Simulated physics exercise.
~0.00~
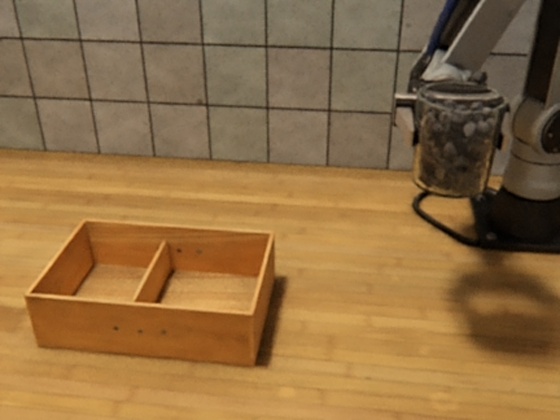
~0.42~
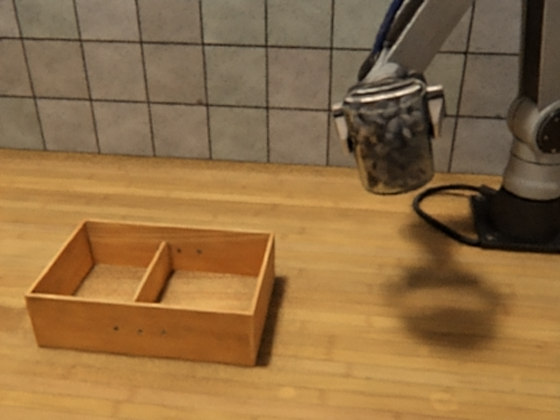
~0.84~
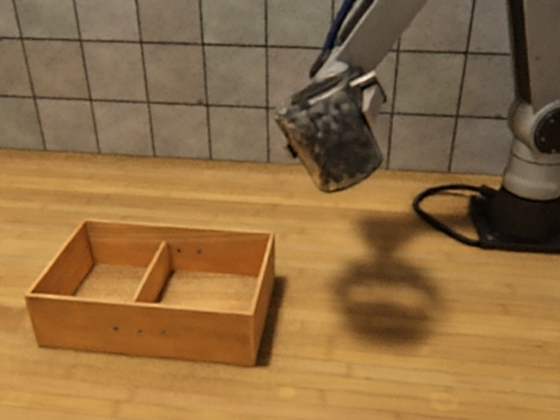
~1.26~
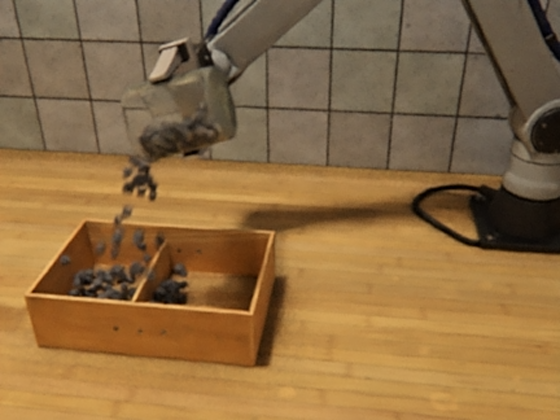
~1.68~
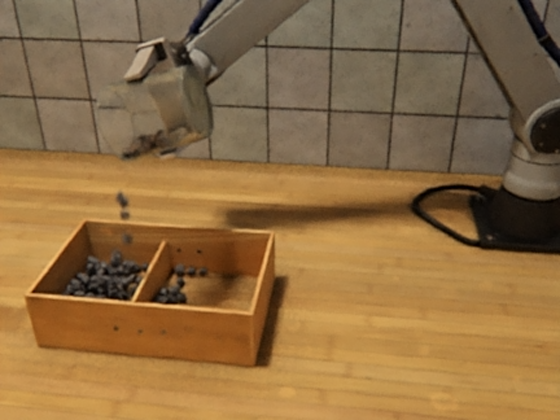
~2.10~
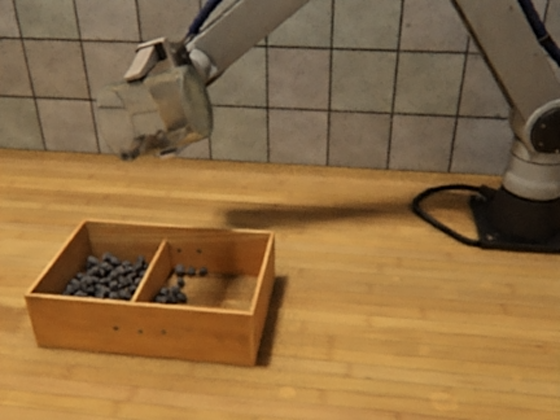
On a wooden countertop before a tiled wall, a robot arm carries a clear cup of dark pebbles left and tips it over a divided wooden box, pouring most into the left compartment and some into the right, while a few remain in the cup.
